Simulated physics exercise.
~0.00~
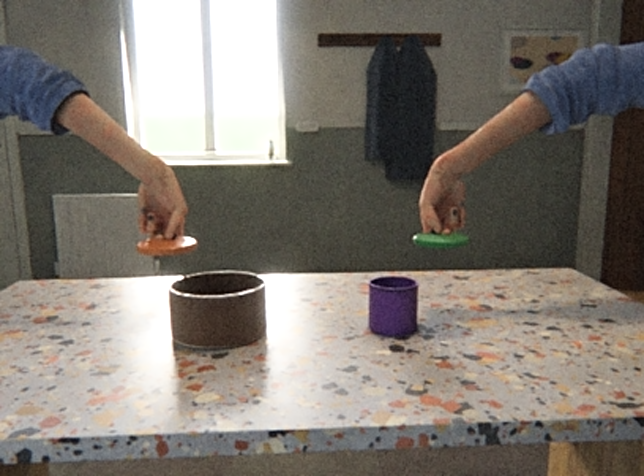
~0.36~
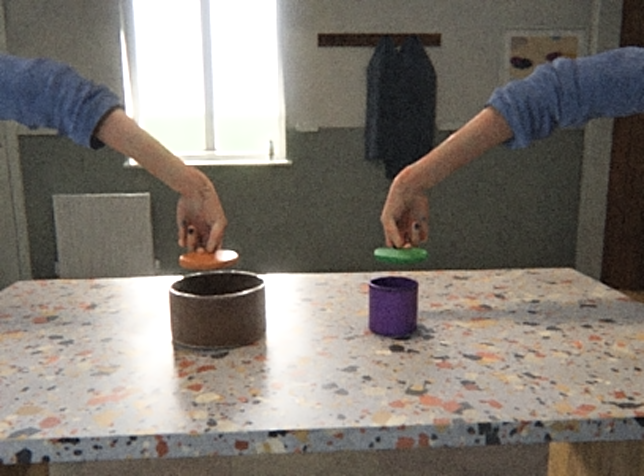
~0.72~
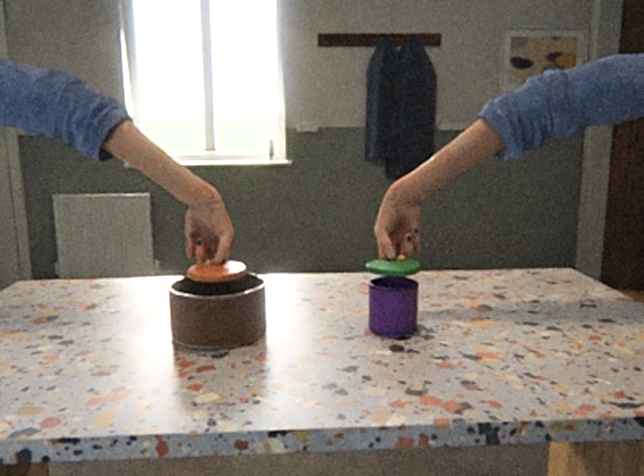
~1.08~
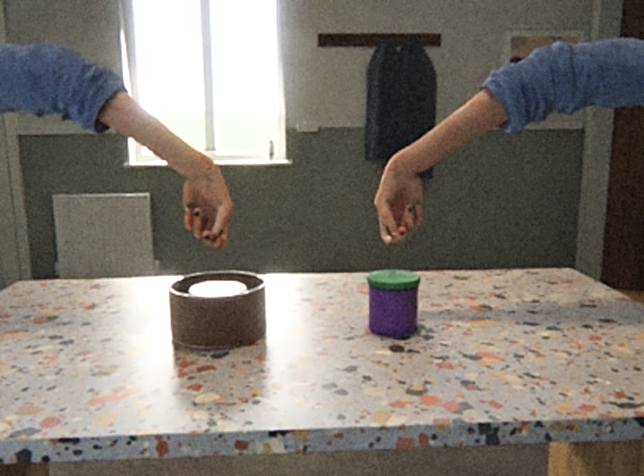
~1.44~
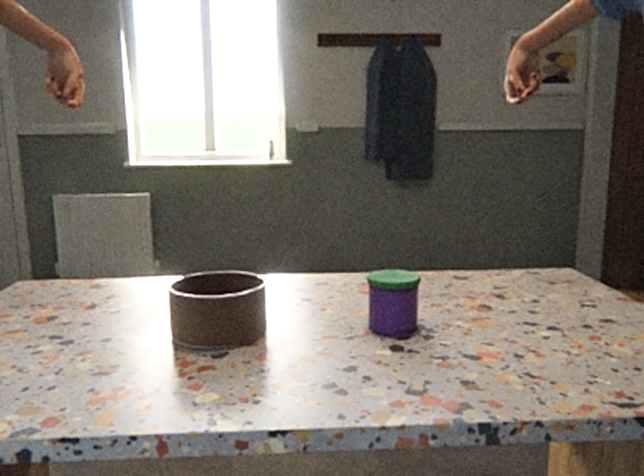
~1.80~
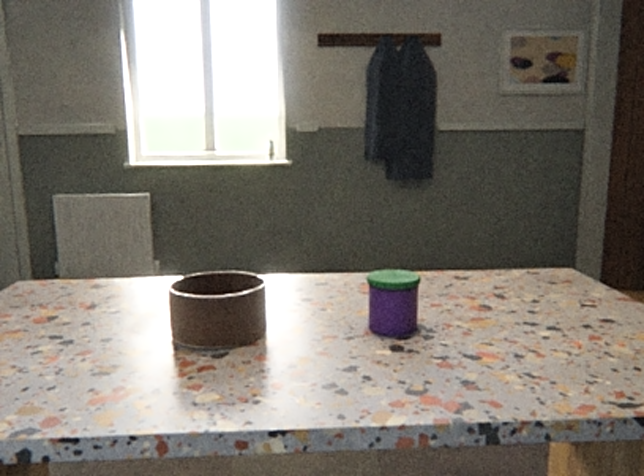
The video shows two hands lowering an orange disc over a wide brown container and a green disc over a narrower purple one, then letting go and withdrawing. The orange disc drops inside and out of sight, while the green disc rests on the rim, covering the opening.
